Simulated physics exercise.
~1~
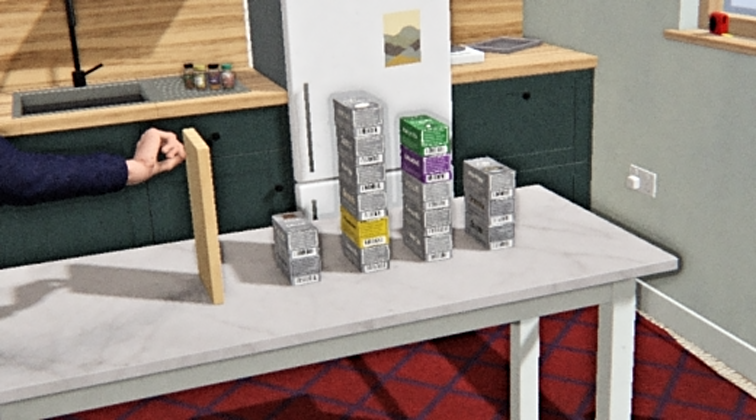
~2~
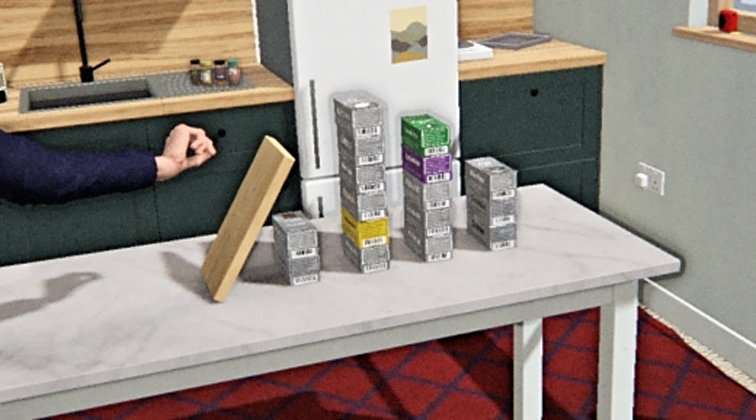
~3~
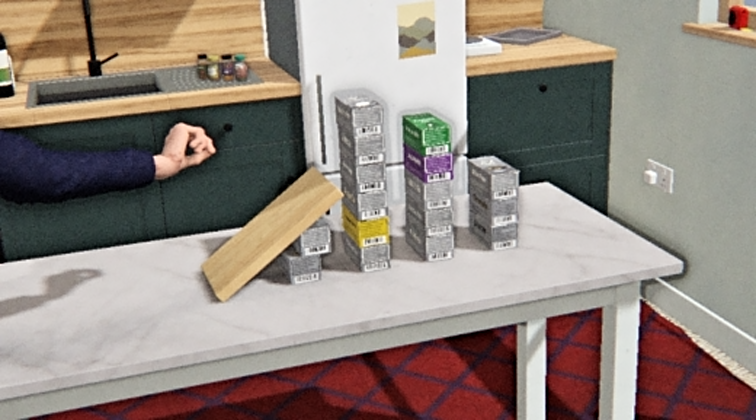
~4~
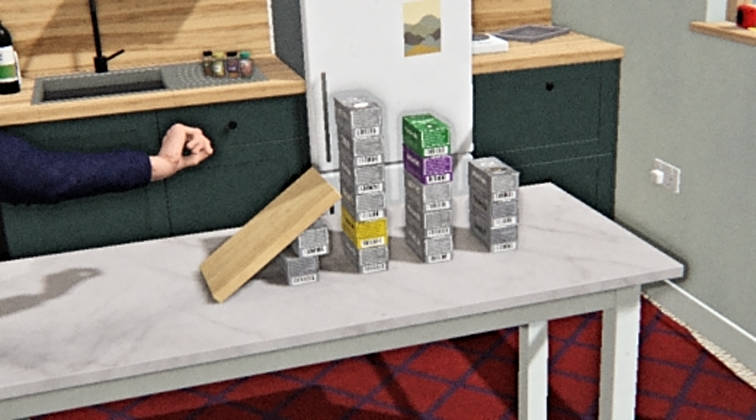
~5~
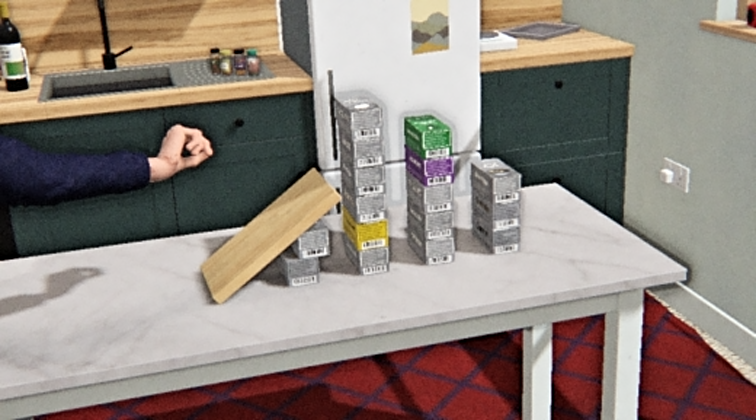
A wooden board stands on end at the left of a pale marble-topped table in a kitchen, seen from slightly above, with a dark-sleeved hand against it. To its right, four single columns of mostly grey packets run in a row, the second with a yellow packet low down, the third topped by green above purple. The hand pushes the board, which tips rightward towards the short first column. It drops onto that column, shifting its upper part, and comes to rest leaning there. As the view drifts slightly sideways, every column stays standing, the green packet still on top.
